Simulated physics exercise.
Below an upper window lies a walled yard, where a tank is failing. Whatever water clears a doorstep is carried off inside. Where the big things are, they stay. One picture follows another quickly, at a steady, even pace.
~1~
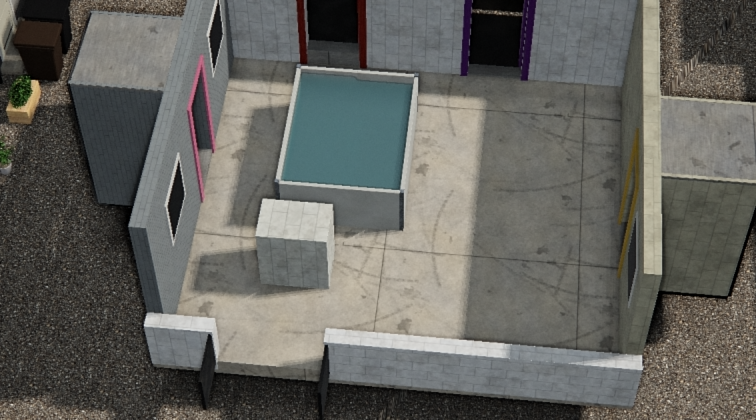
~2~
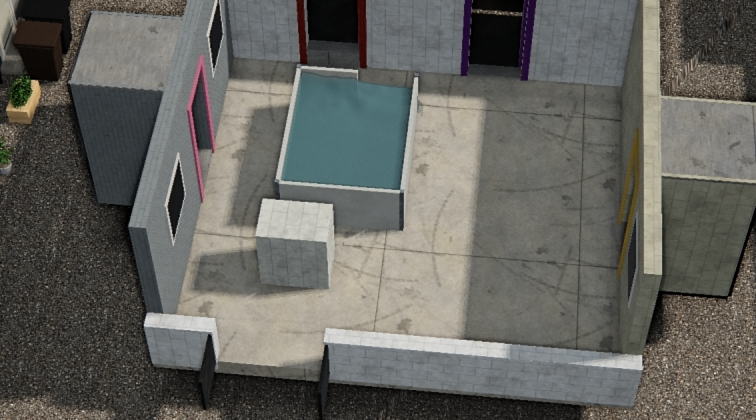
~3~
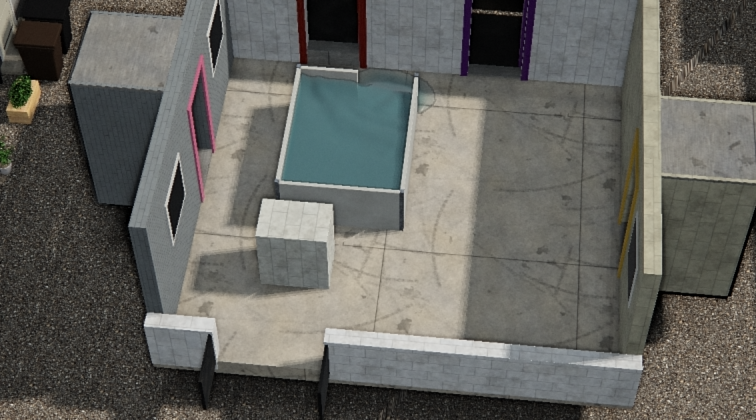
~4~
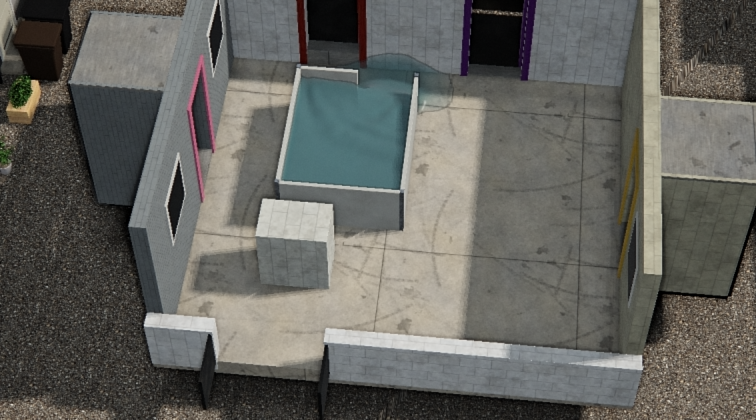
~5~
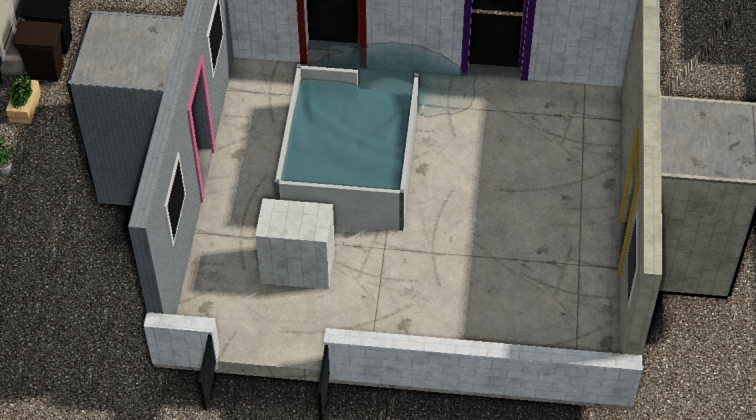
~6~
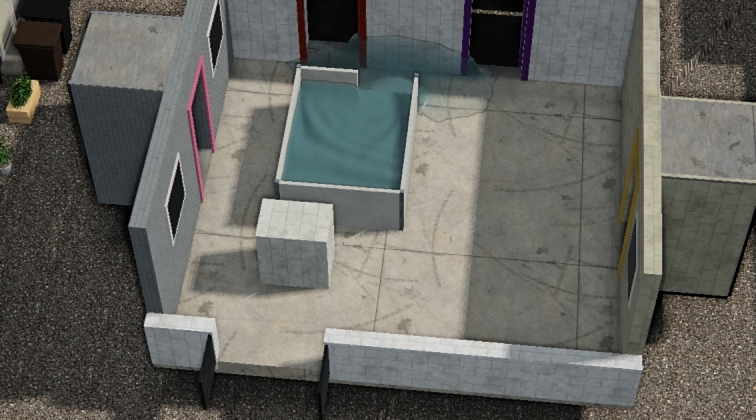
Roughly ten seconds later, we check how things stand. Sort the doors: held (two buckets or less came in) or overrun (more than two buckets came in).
Sorted: Pink door held, yellow door held, red door held, purple door overrun.
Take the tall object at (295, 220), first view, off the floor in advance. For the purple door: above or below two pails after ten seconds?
I reckon the purple one overshoots the threshold this time.
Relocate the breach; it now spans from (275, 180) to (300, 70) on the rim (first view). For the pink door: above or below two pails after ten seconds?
Pink door: Over the line.
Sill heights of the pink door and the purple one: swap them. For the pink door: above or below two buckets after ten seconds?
Pink door: Exceeds the limit.
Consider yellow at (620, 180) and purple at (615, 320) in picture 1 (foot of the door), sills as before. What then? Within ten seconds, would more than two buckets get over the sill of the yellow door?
Yellow overflows.
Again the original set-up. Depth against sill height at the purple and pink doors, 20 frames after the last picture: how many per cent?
Some 310 percent, then some 80 percent.
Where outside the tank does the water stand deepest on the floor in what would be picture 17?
Somewhere around pixel (391, 78).
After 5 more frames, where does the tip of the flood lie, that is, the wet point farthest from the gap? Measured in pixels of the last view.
The wet point farthest out is around (605, 86).
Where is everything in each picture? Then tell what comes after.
In the first picture, the tank at (349, 131) is whole and still.
In the second picture, water pours out on the tank's far side and has run to (419, 110).
In the third picture, water pours out on the tank's far side and has run to (374, 72).
In the fourth picture, the front is at (441, 74), out from the gap on the tank's far side.
In the fifth picture, water pours out on the tank's far side and has run to (470, 76).
In the sixth picture, the front is at (491, 78), out from the gap on the tank's far side.
A moment on, water covers 20 % of the floor; the pink door not reached, the yellow door not reached, the red door under two buckets in, the purple door under two buckets in.
Next, water covers 35 % of the floor; the pink door wet at the sill, nothing in, the yellow door not reached, the red door under two buckets in, the purple door over two buckets in.
Then, water covers 60 % of the floor; the pink door wet at the sill, nothing in, the yellow door wet at the sill, nothing in, the red door under two buckets in, the purple door far over two buckets in.
Later, water covers 85 % of the floor; the pink door wet at the sill, nothing in, the yellow door under two buckets in, the red door under two buckets in, the purple door far over two buckets in.
In the end, water covers 95 % of the floor; the pink door wet at the sill, nothing in, the yellow door under two buckets in, the red door under two buckets in, the purple door far over two buckets in.
